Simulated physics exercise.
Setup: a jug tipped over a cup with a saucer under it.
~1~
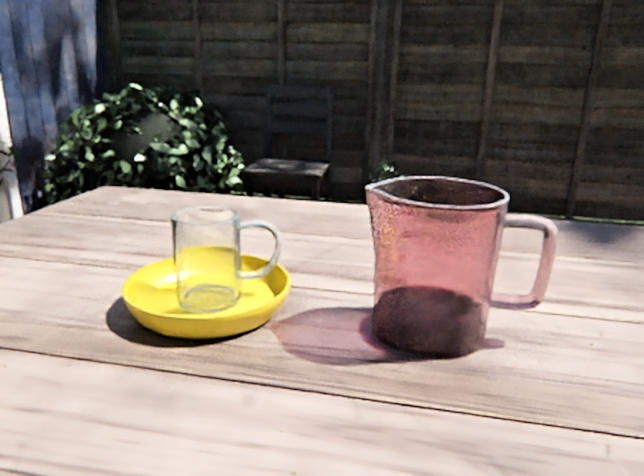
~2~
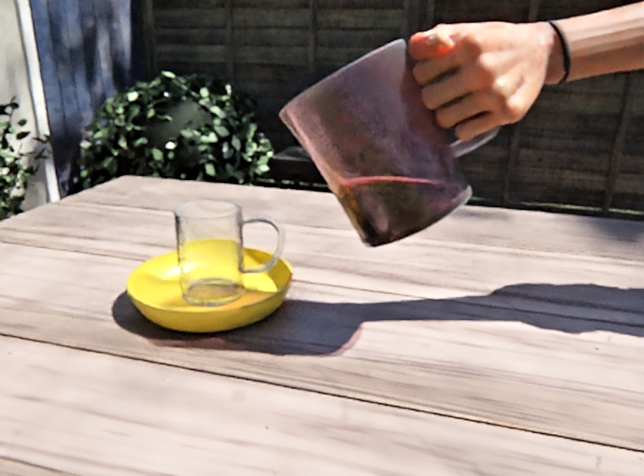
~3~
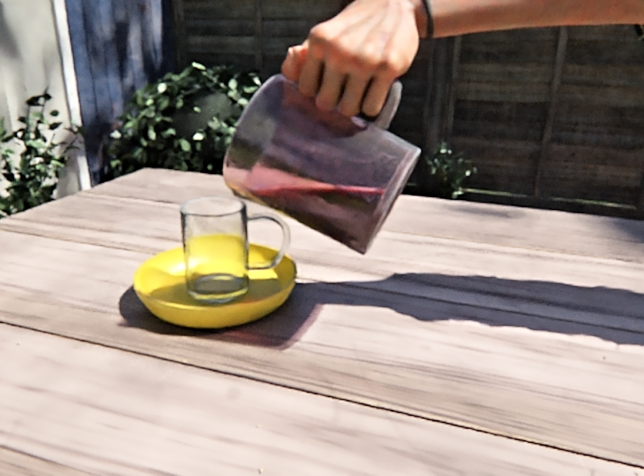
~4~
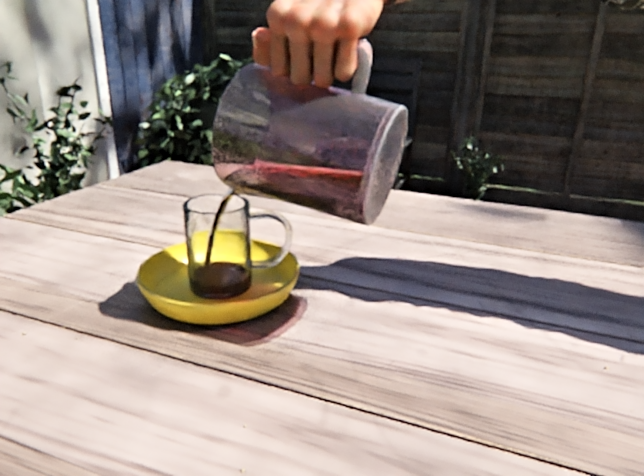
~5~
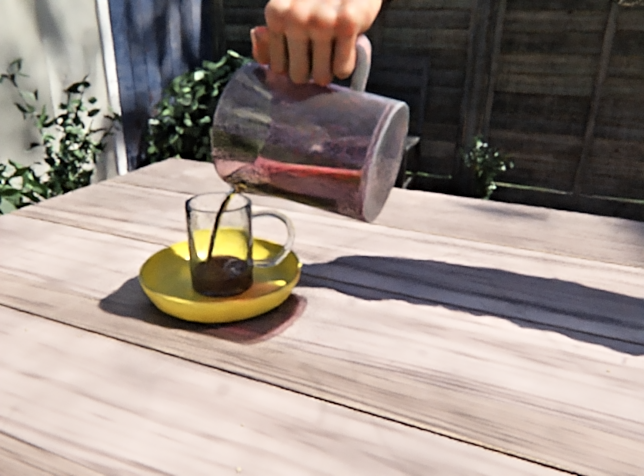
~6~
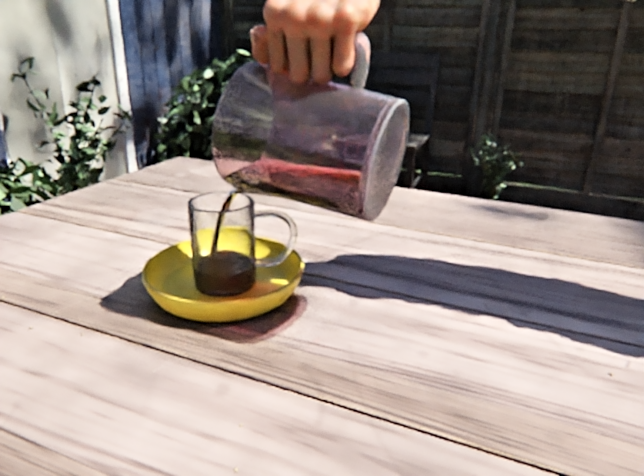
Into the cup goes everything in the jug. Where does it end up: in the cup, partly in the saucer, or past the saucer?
In the cup.
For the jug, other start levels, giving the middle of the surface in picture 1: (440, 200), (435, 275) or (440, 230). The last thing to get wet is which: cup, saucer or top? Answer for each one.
In turn: On to the top, into the saucer, on to the top.
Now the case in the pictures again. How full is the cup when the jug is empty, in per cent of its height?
Close to 70 %.
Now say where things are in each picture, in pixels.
In the first frame, at the start; jug (435, 261) nearly empty; cup (208, 255) empty; saucer (173, 322) dry.
In the second frame, a hand has the jug; jug (378, 145) tipped 30° with all of its load; cup (211, 249) empty.
In the third frame, the jug is tipped; jug (321, 166) tipped 70° with all of its load; cup (216, 246) empty.
In the fourth frame, the stream is running; jug (310, 145) tipped 80° with nearly all of its load; cup nearly empty, surface at (220, 274).
In the fifth frame, the stream is running; jug (310, 143) tipped 80° with about three quarters of its load; cup (221, 241) nearly empty.
In the sixth frame, the stream is running; jug (311, 142) tipped 80° with about three quarters of its load; cup about a quarter full, surface at (225, 264); saucer (177, 303) dry.
Shortly, the cup is about half full; the saucer is dry.
Then, the cup is about two thirds full; the saucer is dry.
At the finish, the cup is about two thirds full; the saucer is dry.
